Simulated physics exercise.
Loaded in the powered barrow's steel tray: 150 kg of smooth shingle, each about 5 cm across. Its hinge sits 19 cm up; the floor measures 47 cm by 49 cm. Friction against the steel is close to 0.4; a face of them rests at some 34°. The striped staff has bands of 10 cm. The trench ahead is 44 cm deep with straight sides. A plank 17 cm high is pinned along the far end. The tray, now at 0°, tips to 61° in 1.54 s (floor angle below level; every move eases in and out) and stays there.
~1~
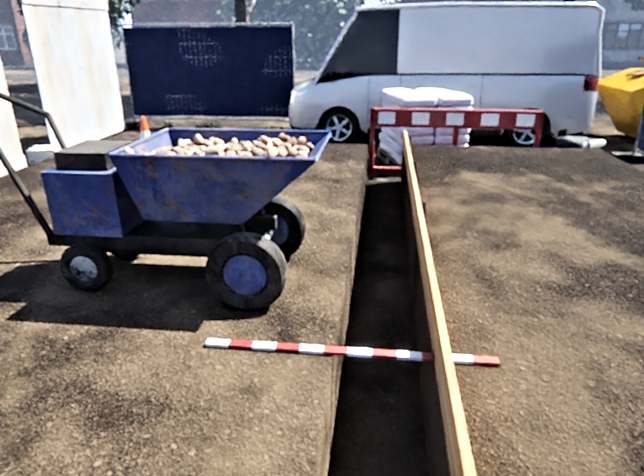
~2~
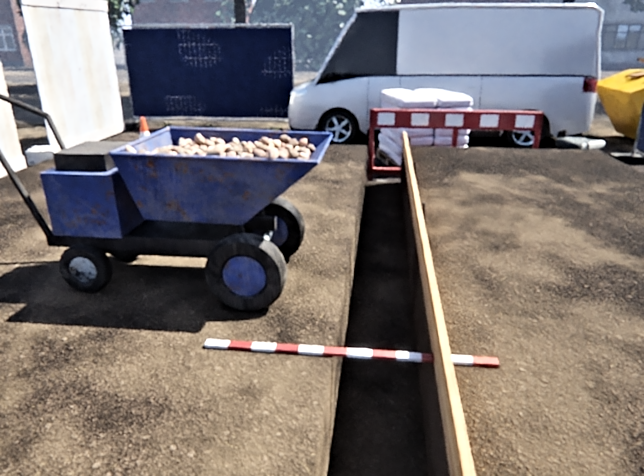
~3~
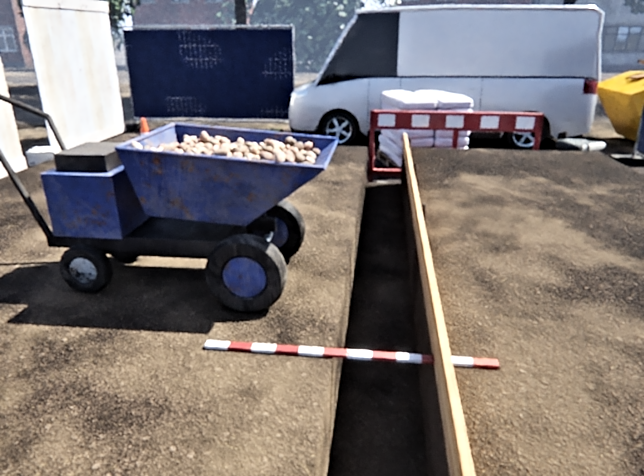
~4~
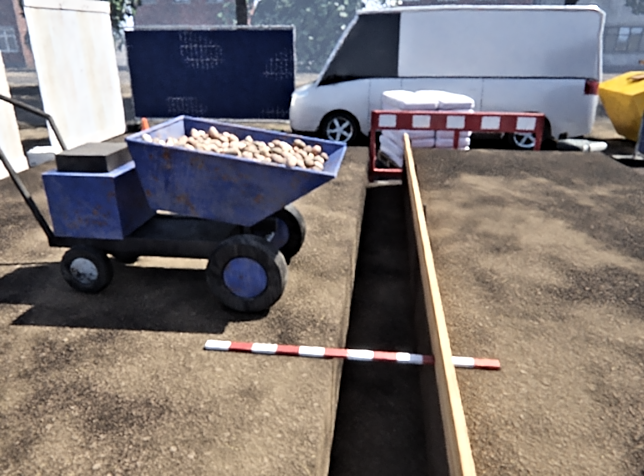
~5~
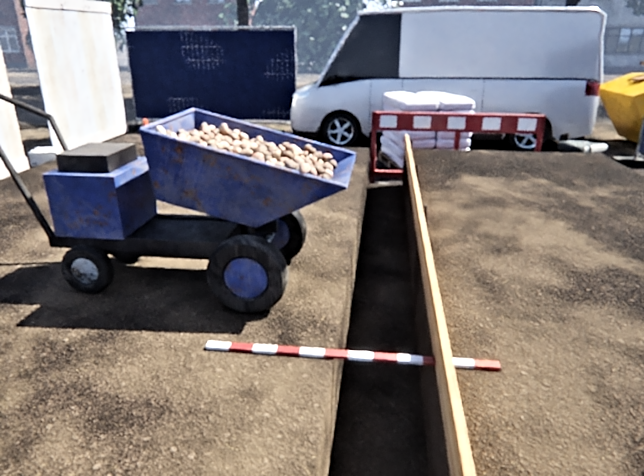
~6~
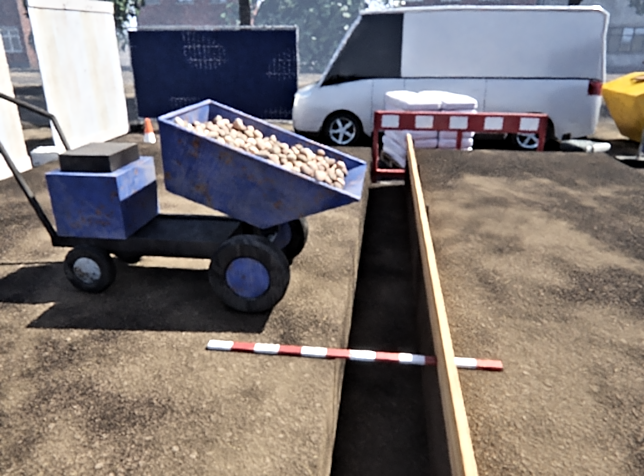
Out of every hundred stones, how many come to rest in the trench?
Close to 91 in a hundred.
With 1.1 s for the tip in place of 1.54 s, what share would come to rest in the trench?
In that case some 90 per cent.
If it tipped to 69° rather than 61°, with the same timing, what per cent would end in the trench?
It would be near 100 per cent.
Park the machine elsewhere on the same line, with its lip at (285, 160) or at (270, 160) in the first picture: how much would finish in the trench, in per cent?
First some 100, then 100 per cent.
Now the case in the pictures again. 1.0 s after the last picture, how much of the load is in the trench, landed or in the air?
About 40 per cent by then.
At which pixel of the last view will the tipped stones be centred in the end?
Around (393, 349).
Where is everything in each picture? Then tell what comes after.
The first frame shows lip at (316, 160), floor tilted 0°, highest stones at (278, 143).
In the second frame, the tray is at 1°, its lip at (318, 163); the top of the load is at (266, 143).
In the third frame, the tray is at 4°, its lip at (324, 169); the top of the load is at (221, 143).
The fourth frame shows lip at (335, 176), floor tilted 8°, highest stones at (191, 139).
In the fifth frame, the tray is at 14°, its lip at (346, 187); the top of the load is at (202, 133).
The sixth frame shows lip at (359, 200), floor tilted 21°, highest stones at (216, 126).
Then, 0.6 s after the last picture the floor is at 52°, 100 % in the tray; the foremost stones are at (391, 241).
Then, 1.0 s after the last picture the floor is at 61°, 57 % in the tray, 39 % in the trench, 4 % past the trench; the foremost stones are at (470, 289).
Then, 1.4 s after the last picture the floor is at 61°, 24 % in the tray, 67 % in the trench, 9 % past the trench; the foremost stones are at (533, 290).
Then, 3.3 s after the last picture the floor is at 61°, 0 % in the tray, 91 % in the trench, 9 % past the trench; the foremost stones are at (575, 296).
